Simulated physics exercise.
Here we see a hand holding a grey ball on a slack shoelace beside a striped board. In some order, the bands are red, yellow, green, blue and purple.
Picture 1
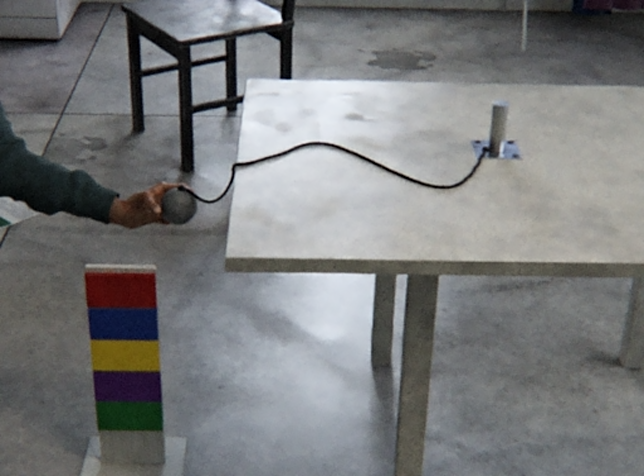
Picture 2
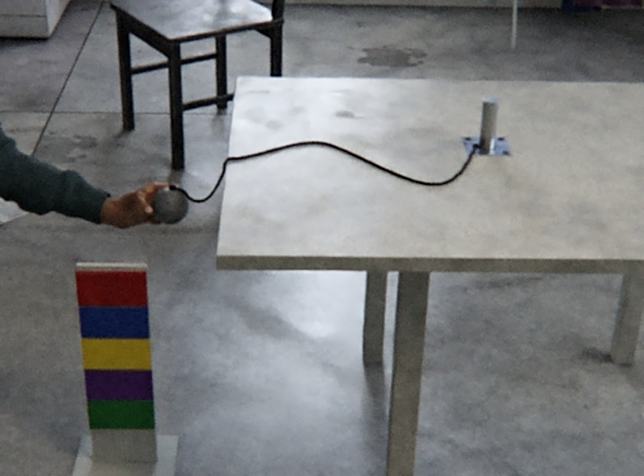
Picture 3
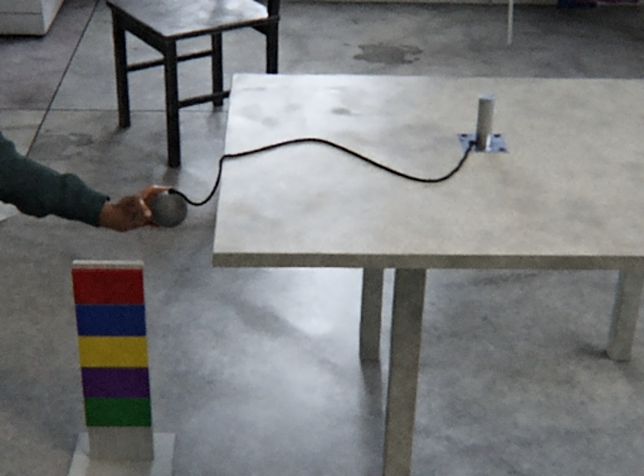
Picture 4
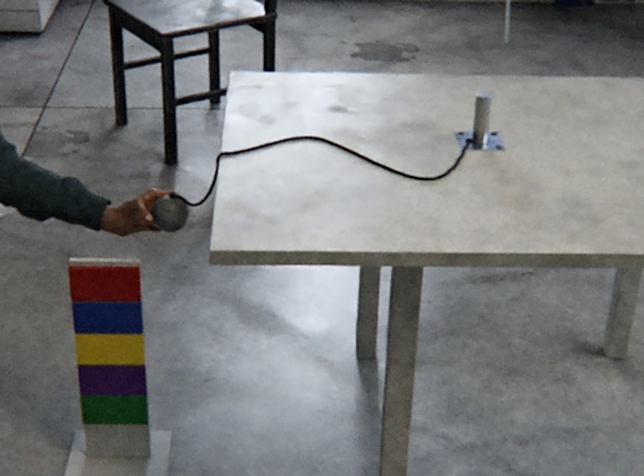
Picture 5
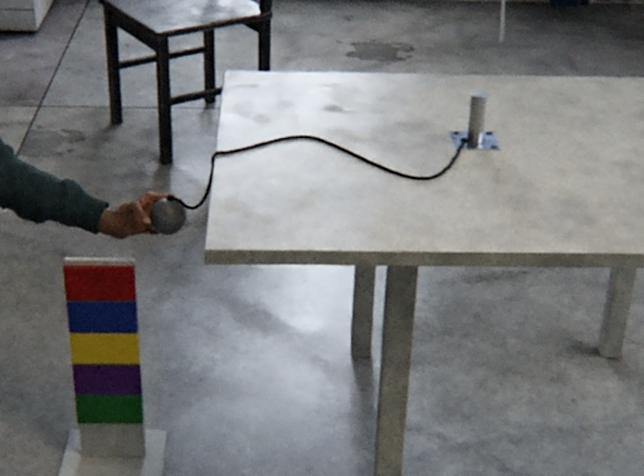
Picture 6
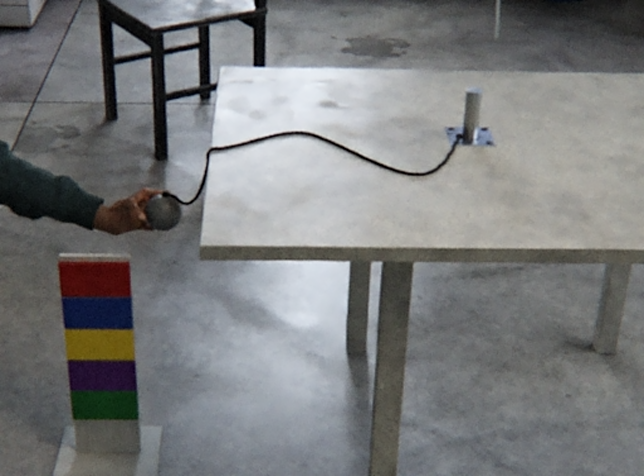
A hand held a grey ball on a slack black cord beside a pale table, above a board striped red, blue, yellow, purple and green, and barely moved while the view shifted slightly.
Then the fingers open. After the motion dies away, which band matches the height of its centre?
The yellow one.
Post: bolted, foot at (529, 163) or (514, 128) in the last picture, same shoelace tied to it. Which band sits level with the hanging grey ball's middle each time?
Taking them in turn: Blue; blue.
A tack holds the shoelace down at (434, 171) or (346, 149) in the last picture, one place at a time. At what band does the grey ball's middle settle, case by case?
First try blue, second try red.
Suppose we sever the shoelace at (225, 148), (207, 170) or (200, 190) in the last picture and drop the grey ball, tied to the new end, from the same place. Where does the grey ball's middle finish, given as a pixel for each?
About (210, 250) first, then about (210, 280), and finally about (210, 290).
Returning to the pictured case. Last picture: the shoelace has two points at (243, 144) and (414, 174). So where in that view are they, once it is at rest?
Well, the first one sits at (208, 214), and the second one sits at (351, 142).
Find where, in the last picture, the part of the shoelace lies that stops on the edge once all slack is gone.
Around (298, 132).
Soon after, ball near (259, 335); level with yellow.
Then, ball near (182, 329); level with yellow.
At rest, ball near (205, 335); level with yellow. Its middle rests at the yellow band.
